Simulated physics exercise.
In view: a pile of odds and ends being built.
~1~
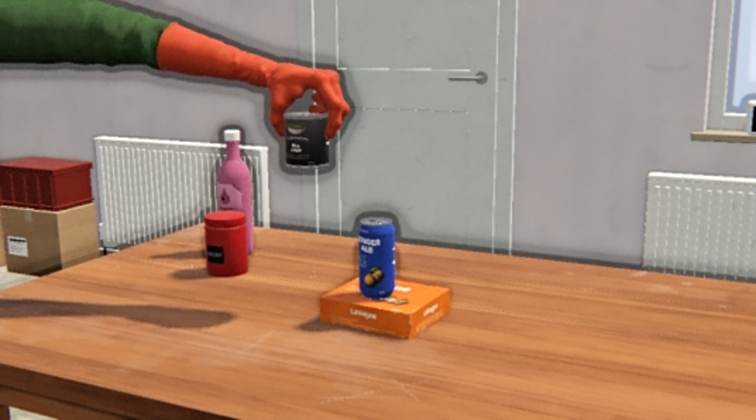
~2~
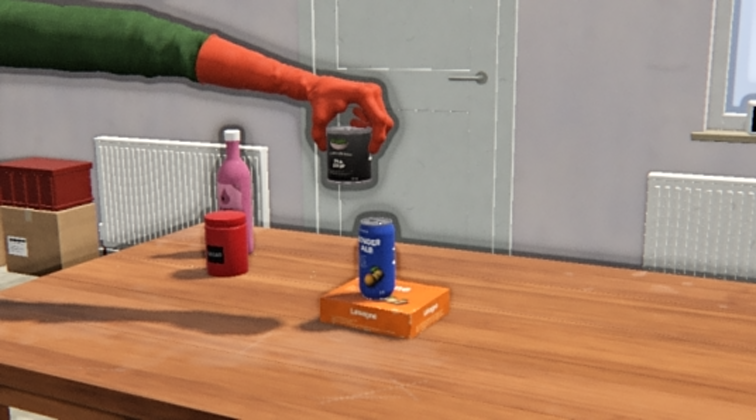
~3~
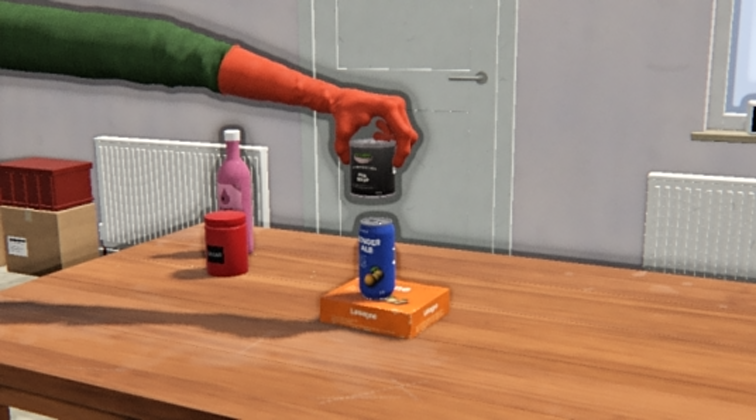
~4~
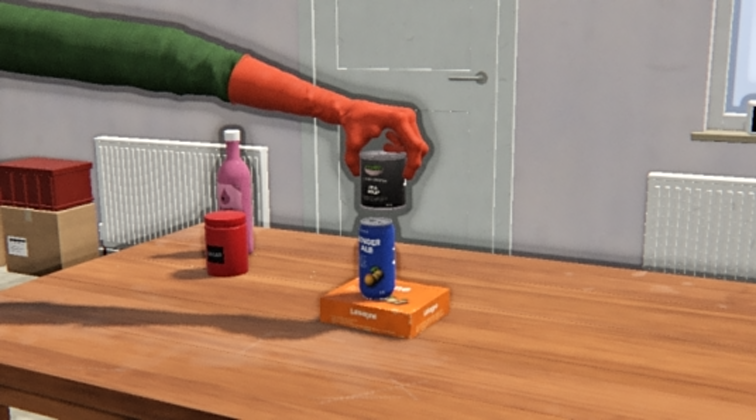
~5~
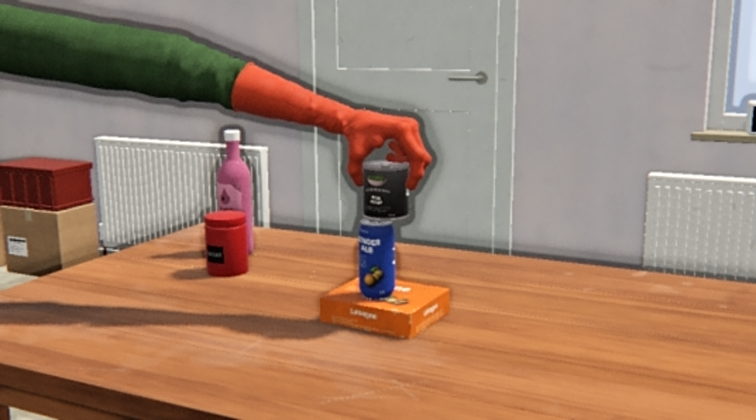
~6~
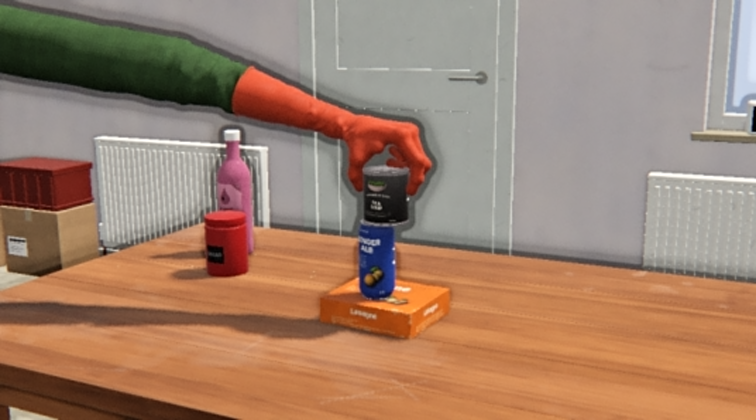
An arm in a green sleeve and red glove reaches in from the left, holding a black tin above a wooden table seen from slightly above by a still camera. On the table, a blue can stands on an orange packet, with a red container and a pink bottle to the left, before radiators and a pale door. The hand carries the tin right, then lowers it onto the blue can, keeping its grip.
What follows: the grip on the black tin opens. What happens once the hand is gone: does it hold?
Outcome: The pile holds.
Then, 0.70 s later than the last frame, all is still.
Then, 1.50 s later than the last frame, black tin resting near (387, 196).
When it is over, all 5 as before. End places, in pixels of the last picture, black tin near (387, 197). The pile keeps its balance.
